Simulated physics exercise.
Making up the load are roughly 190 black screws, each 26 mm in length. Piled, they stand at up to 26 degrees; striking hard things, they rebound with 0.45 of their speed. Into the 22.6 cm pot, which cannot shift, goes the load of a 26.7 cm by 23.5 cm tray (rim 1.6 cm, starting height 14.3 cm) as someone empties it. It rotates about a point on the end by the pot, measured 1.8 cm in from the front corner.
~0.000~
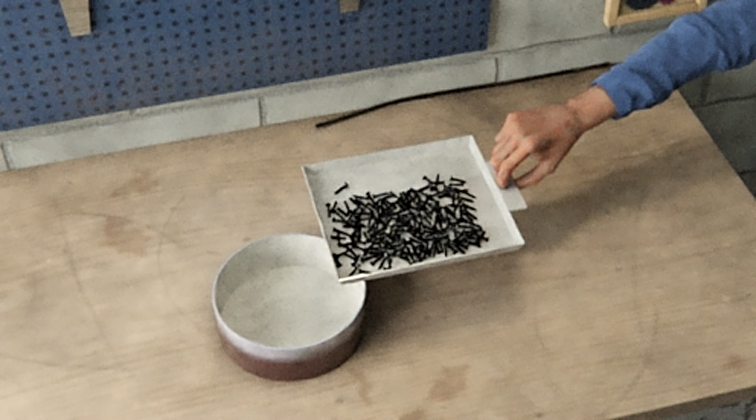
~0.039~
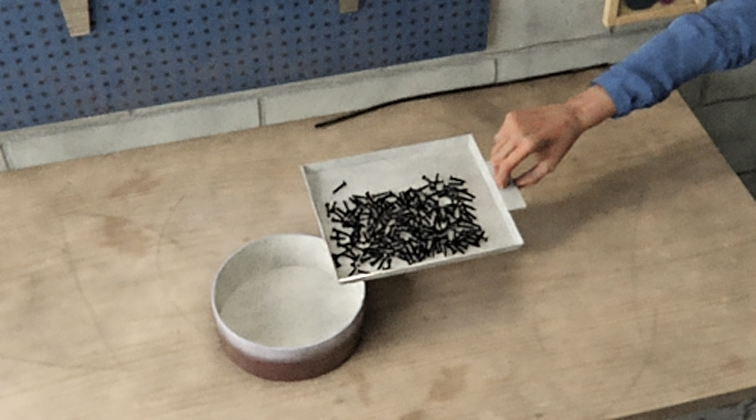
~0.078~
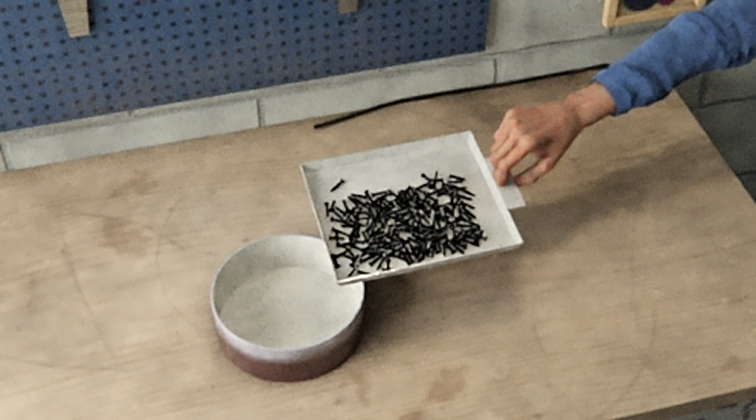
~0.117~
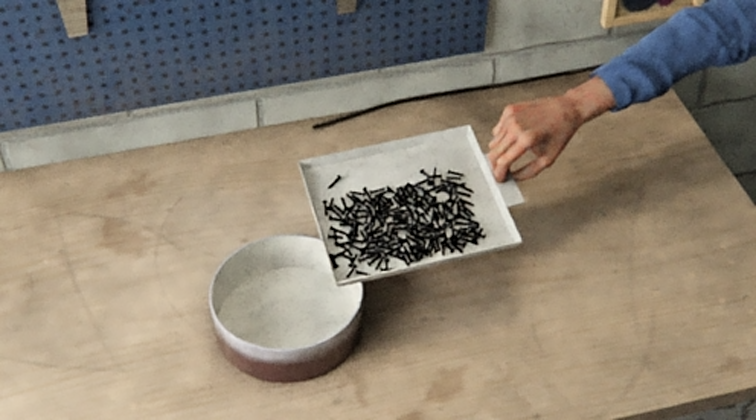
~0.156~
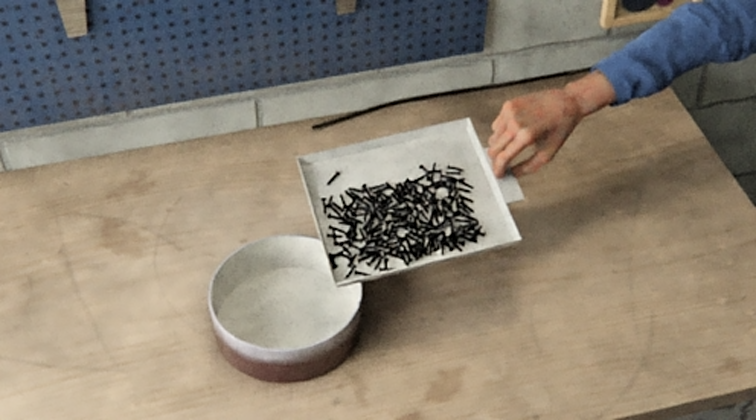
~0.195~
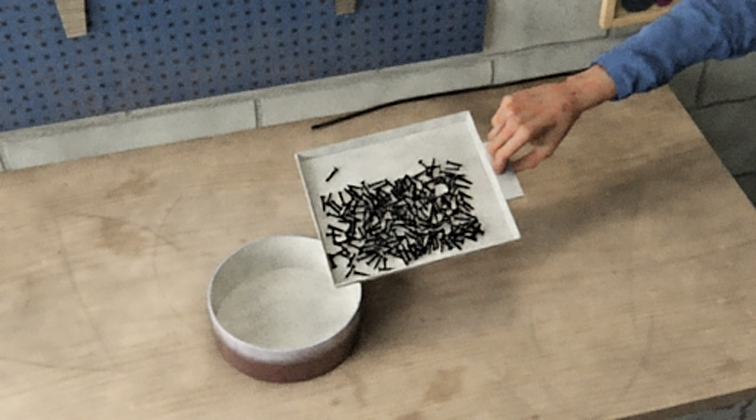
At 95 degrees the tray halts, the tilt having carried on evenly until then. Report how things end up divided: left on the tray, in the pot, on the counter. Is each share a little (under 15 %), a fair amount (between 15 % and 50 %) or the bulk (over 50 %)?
Left on the tray: A little; pot: A fair amount; counter: The bulk.
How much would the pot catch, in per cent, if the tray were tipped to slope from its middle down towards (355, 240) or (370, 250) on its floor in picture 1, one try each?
I'd put it at about 95 per cent for the first tilt and about 70 per cent for the second.
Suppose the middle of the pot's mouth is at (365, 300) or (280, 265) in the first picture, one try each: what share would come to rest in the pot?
Roughly 100 and 0 percent.
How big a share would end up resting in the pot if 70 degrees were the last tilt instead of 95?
Share in the pot: Around 30 %.
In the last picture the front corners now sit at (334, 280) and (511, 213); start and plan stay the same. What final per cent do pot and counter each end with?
Pot 100 % / counter 0 %.
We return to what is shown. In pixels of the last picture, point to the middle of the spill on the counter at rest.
(360, 384).
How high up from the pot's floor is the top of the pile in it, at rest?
Some 2.0 cm up.
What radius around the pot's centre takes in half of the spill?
I'd say around 16 centimetres.
Then, at 0.70 s, tilt 51 degrees; the tray holds 100 %, the pot 0 %.
After 1.03 s, tilt 78 degrees; the tray holds 45 %, the pot 15 %.
Then, at 1.46 s, tilt 95 degrees; the tray holds 0 %, the pot 35 %.
In the end, at 2.3 s, tray 0 %, pot 35 %, counter 65 %.
